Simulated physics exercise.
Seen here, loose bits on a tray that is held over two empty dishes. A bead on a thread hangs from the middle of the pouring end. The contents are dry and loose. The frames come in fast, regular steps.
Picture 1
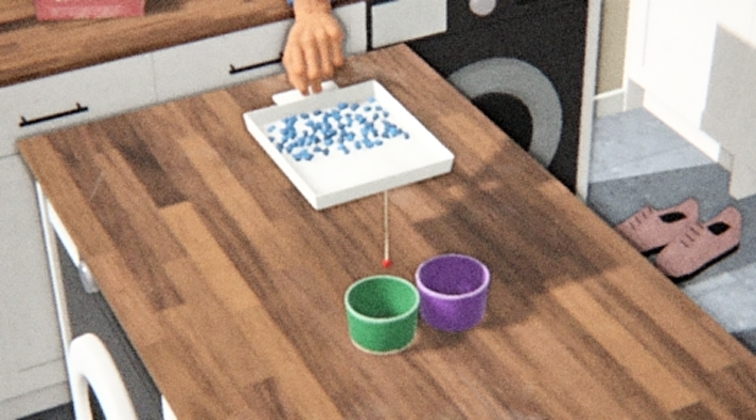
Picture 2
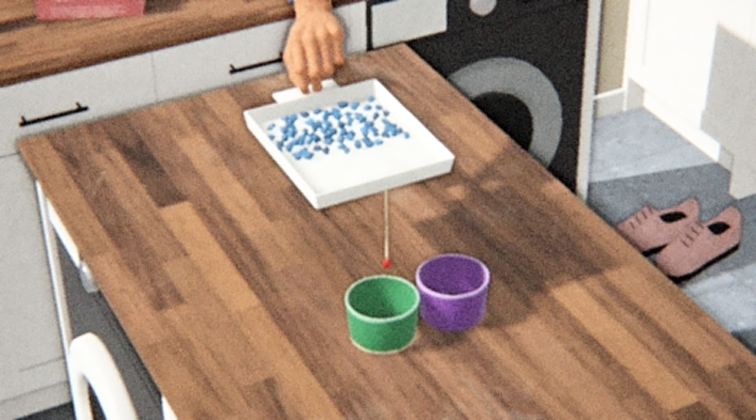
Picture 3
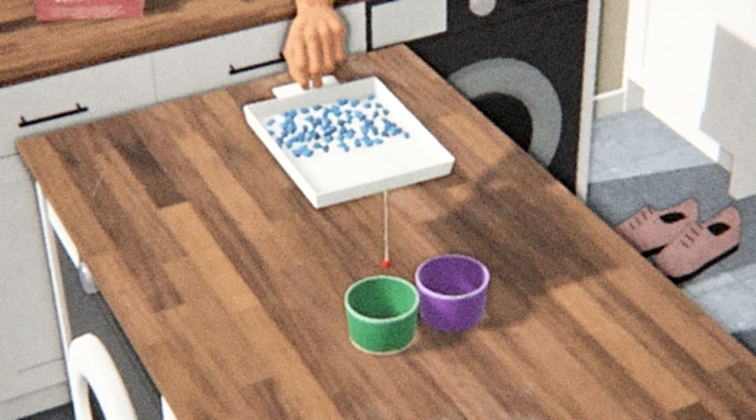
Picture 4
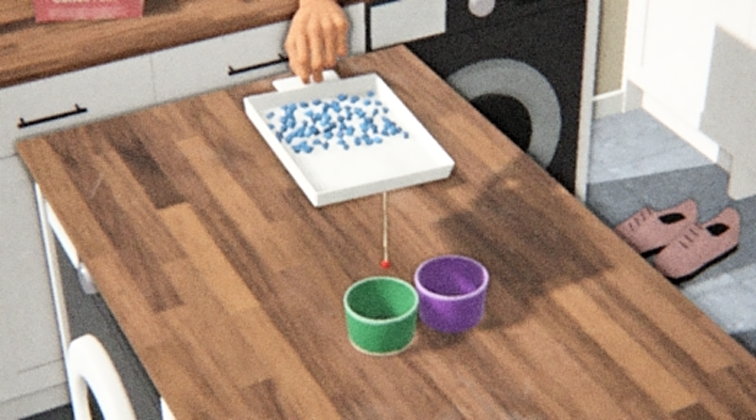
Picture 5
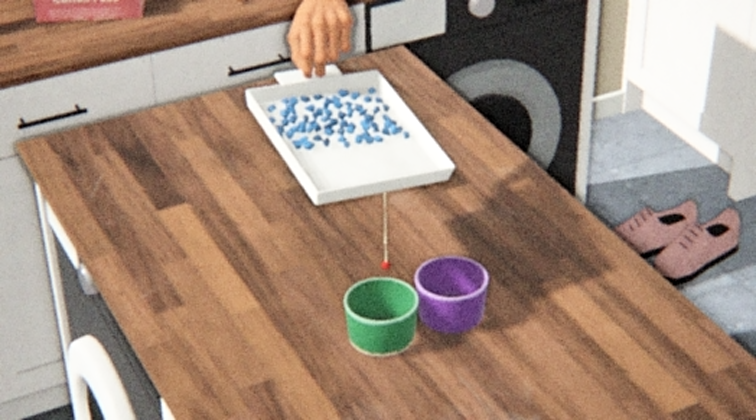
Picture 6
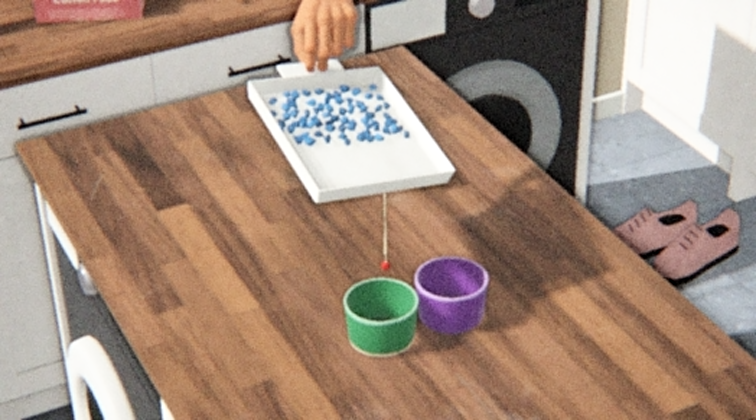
A hand slowly raised the back of a white tray of small blue stones above a green dish and a purple one, tilting it slightly toward its right front corner while the stones stayed bunched.
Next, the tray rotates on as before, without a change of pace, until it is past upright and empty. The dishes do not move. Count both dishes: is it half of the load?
Caught overall: Only the smaller part.
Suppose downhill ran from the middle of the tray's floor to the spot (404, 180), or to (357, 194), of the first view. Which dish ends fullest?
First the right dish, then the dish on the left.
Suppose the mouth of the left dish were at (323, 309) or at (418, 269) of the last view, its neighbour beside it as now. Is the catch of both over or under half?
At the first place less than half, at the second above a half.
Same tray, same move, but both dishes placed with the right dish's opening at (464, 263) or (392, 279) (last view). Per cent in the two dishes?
First some 50, then 0 per cent.
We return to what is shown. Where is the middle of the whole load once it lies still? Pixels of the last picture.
Close to (445, 288).
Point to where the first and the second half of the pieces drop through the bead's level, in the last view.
The first part at (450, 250); the rest at (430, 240).
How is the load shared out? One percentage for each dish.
The left dish has 0 per cent, the right dish has 30.
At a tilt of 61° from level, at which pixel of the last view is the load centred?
Near (424, 173).
Soon, tray tipped steeply; nearly all on the tray; a stray few in the air.
A while on, tray tipped past a quarter turn; about half on the tray; a small part in the right dish; about a quarter outside both; about a quarter in the air.
Towards the end, tray tipped past a quarter turn; about a third in the right dish; about two thirds outside both.
Finally, tray tipped past a quarter turn; none in the left dish; about a third in the right dish; about two thirds outside both.
